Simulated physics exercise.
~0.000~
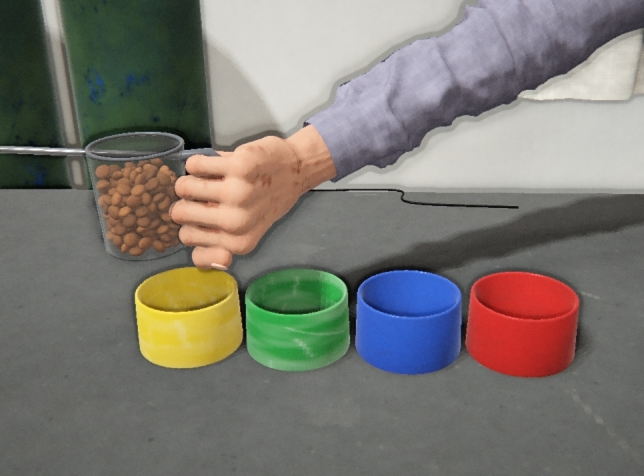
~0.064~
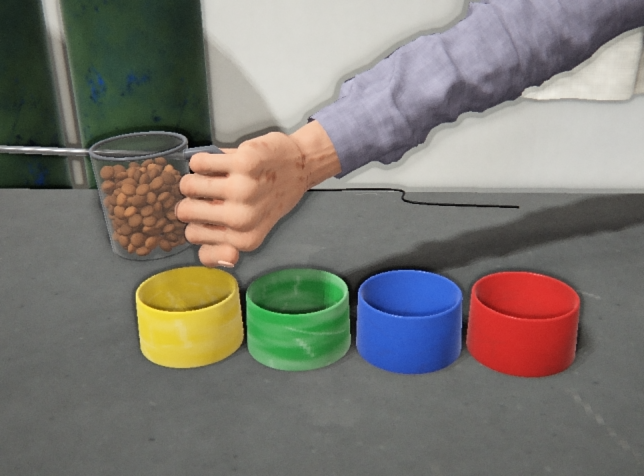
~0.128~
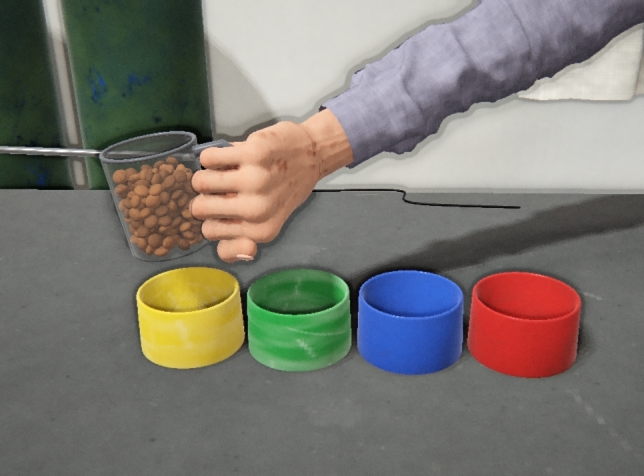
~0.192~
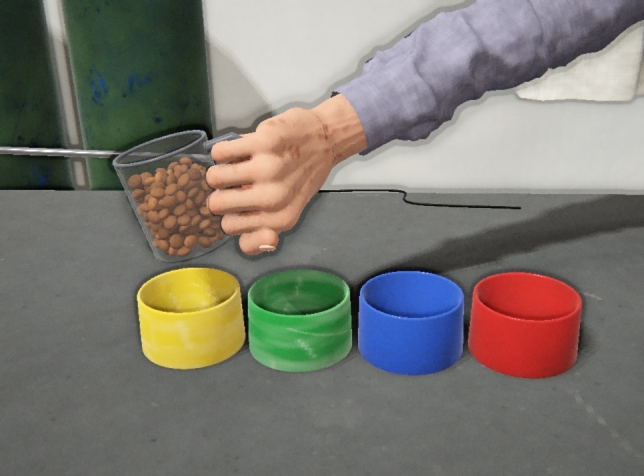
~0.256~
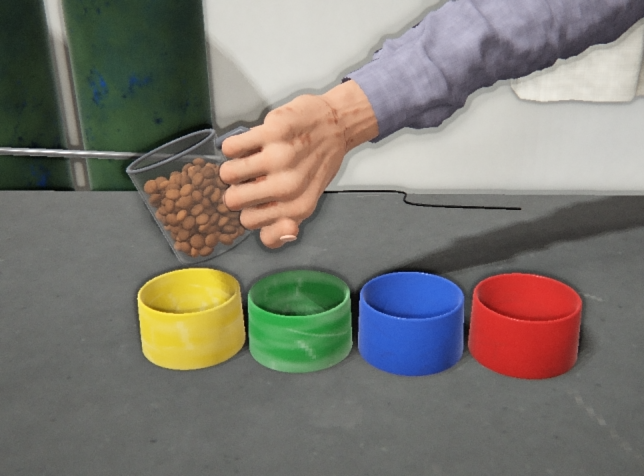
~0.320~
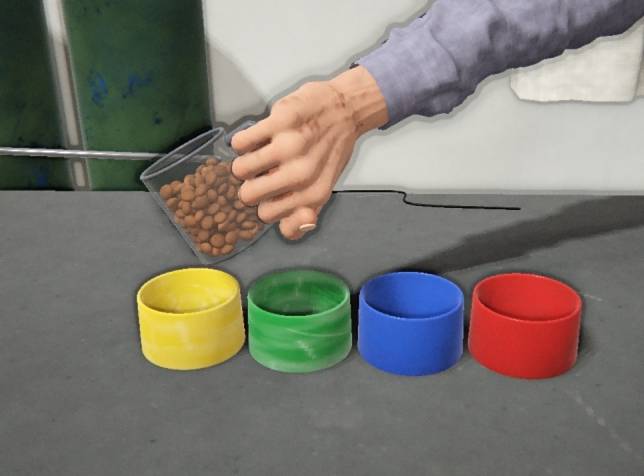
On a gray surface behind a row of yellow, green, blue and red dishes, a hand holds a clear measuring cup of brown kibble, then moves it a short way right while steadily tilting it toward the left.
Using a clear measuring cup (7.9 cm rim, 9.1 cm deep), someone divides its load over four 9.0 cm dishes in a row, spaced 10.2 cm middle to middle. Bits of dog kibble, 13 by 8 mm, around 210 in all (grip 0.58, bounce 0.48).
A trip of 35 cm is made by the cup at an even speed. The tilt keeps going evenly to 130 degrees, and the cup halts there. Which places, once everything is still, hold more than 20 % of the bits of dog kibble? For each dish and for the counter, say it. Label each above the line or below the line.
Red: Below the line; blue: Above the line; green: Below the line; yellow: Below the line; counter: Below the line.
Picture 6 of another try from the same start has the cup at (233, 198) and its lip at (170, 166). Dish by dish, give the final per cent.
Dish by dish: Red 60 percent, blue 10 percent, green 0 percent, yellow 0 percent.
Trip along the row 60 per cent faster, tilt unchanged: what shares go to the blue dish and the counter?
Then the blue dish gets 10 and the counter 30.
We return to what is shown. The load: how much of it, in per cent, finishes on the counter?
I'd put it near 10 per cent.
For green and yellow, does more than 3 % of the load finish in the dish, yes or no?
For the green dish, yes, it does; for the yellow dish, no, it doesn't.
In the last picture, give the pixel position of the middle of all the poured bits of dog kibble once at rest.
Near (416, 328).
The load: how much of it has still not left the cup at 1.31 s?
Load share: Near 40 percent.
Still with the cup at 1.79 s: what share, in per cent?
Roughly 0 in a hundred.
Then, at 0.91 s, tilt 90 degrees; cup holds 100 %.
After 1.31 s, tilt 129 degrees; cup holds 40 %, blue 50 %, green 10 %.
After 1.79 s, tilt 130 degrees; cup holds 0 %, red 5 %, blue 75 %, green 10 %.
By 2.2 s all is still; red 5 %, blue 75 %, green 10 %, yellow 0 %, counter 10 %.
